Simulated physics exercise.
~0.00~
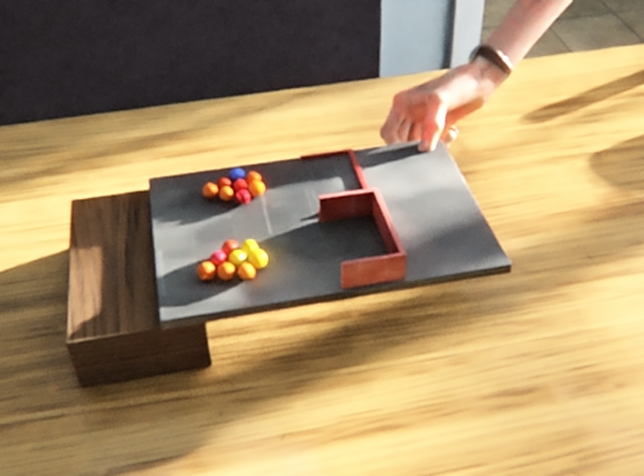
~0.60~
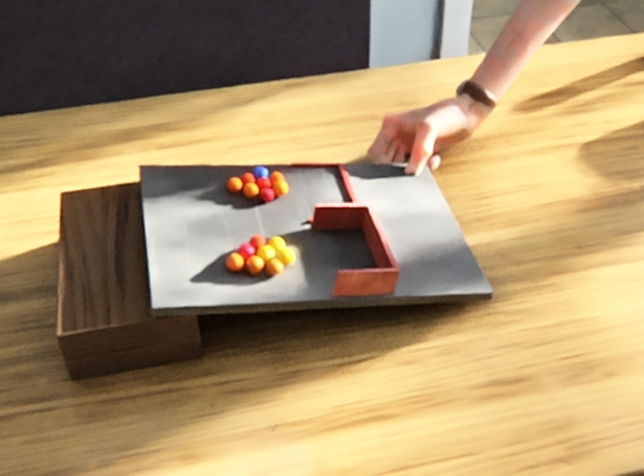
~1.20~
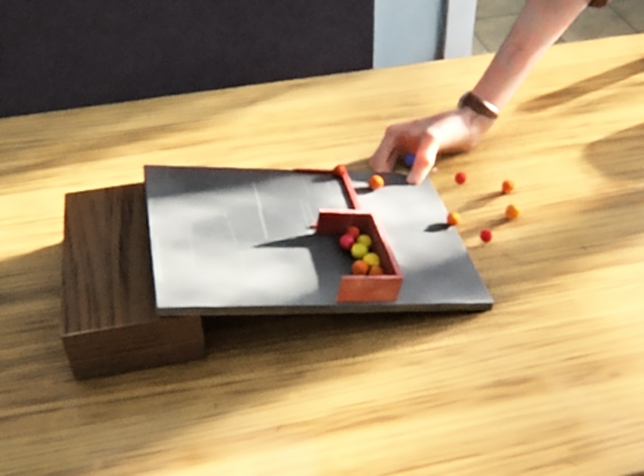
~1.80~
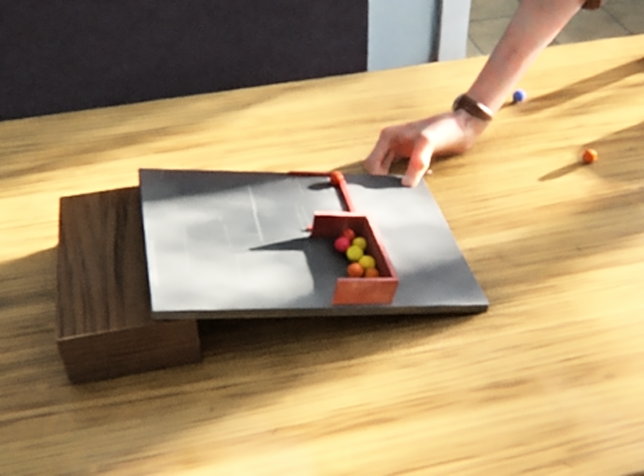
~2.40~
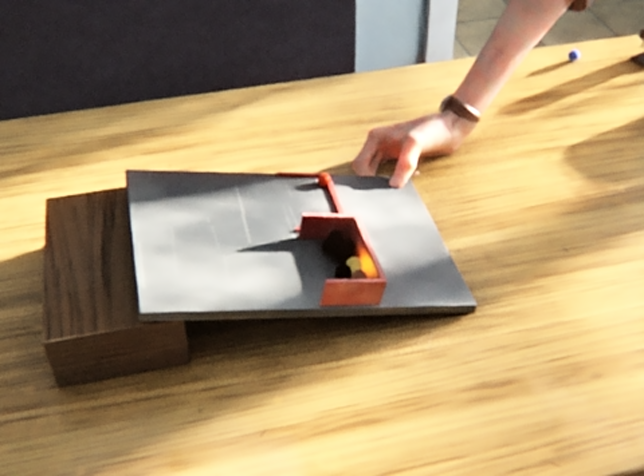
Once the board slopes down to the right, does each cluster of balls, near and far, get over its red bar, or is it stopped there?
The two clusters end differently. The near cluster is stopped by its taller red bar, while most of the far cluster gets over its low one and rolls away.
